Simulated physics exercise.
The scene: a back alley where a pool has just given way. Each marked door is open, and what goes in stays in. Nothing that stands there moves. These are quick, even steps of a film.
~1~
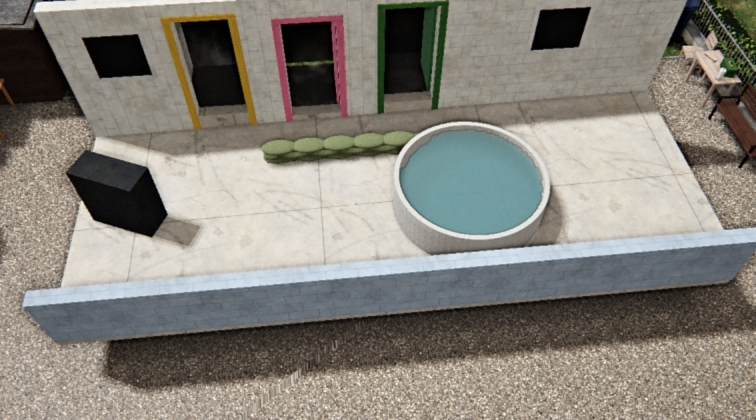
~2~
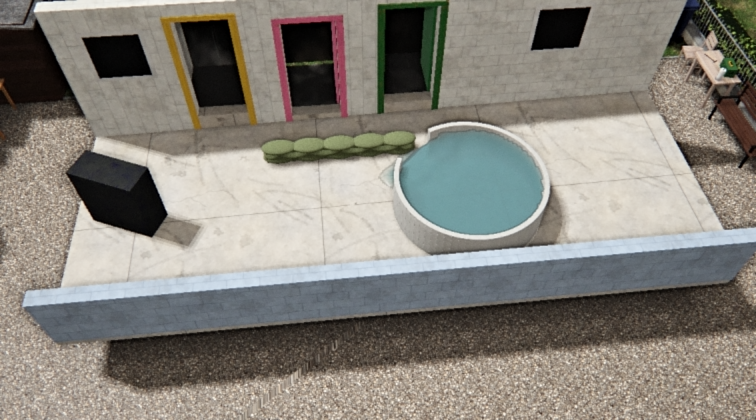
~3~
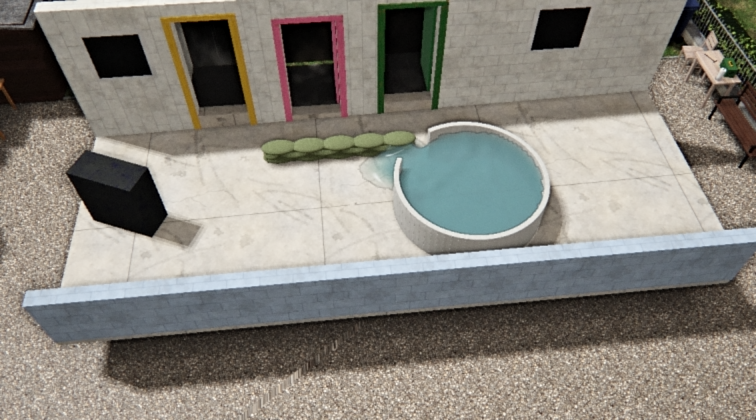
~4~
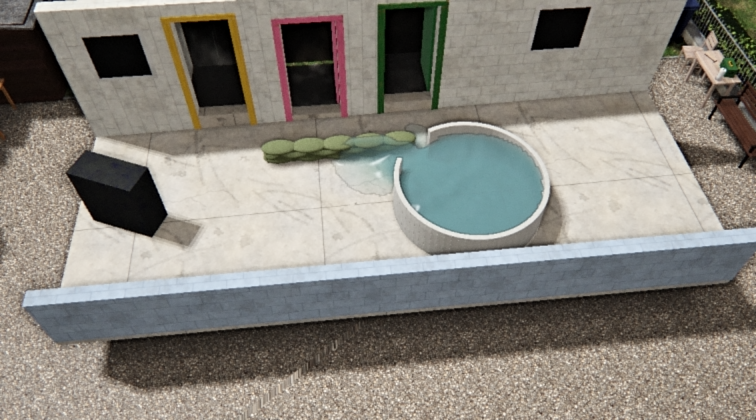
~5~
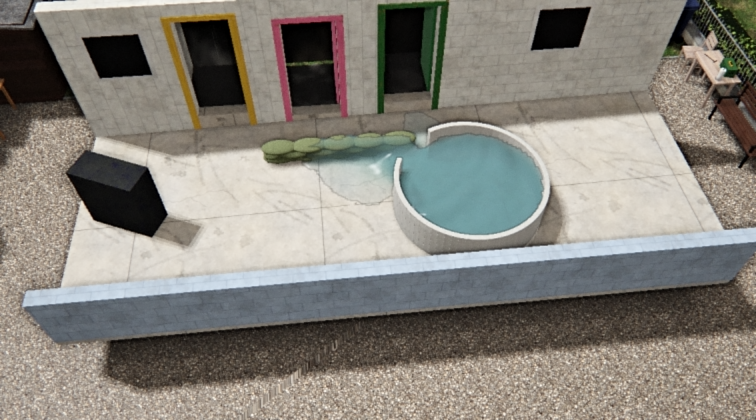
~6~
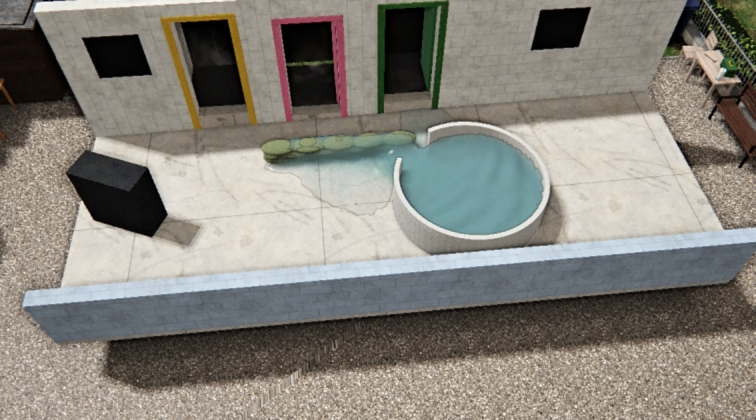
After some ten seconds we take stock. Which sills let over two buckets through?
The pink door holds within the limit; the yellow door holds within the limit; the green door holds within the limit.
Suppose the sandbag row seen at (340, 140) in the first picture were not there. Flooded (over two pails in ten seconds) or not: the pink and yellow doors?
Pink door lets more in; yellow door holds.
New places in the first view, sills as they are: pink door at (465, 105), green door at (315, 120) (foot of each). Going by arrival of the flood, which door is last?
I say the one in yellow.
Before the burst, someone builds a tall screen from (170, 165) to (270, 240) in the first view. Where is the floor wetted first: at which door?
I say the one in green.
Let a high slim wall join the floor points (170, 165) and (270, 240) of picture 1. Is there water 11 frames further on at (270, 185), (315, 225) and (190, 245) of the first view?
One after the other: Covered, under water, dry.
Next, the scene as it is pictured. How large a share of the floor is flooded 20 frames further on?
Some 55 per cent.
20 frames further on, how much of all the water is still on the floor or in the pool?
Roughly 90 per cent.
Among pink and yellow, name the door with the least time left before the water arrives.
It is the one in pink.
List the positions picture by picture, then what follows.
Still water in the pool at (471, 180), in the first frame.
The front is at (385, 179), out from the gap on the pool's far side, in the second frame.
The front is at (366, 165), out from the gap on the pool's far side, in the third frame.
Water pours out on the pool's far side and has run to (337, 160), in the fourth frame.
The front is at (307, 163), out from the gap on the pool's far side, in the fifth frame.
The front is at (269, 166), out from the gap on the pool's far side, in the sixth frame.
A moment on, water covers 25 % of the floor; the pink door not reached, the yellow door not reached, the green door wet at the sill, nothing in.
Next, water covers 40 % of the floor; the pink door wet at the sill, nothing in, the yellow door not reached, the green door wet at the sill, nothing in.
Then, water covers 55 % of the floor; the pink door wet at the sill, nothing in, the yellow door wet at the sill, nothing in, the green door wet at the sill, nothing in.
Later, water covers 65 % of the floor; the pink door wet at the sill, nothing in, the yellow door wet at the sill, nothing in, the green door wet at the sill, nothing in.
In the end, water covers 65 % of the floor; the pink door wet at the sill, nothing in, the yellow door wet at the sill, nothing in, the green door wet at the sill, nothing in.
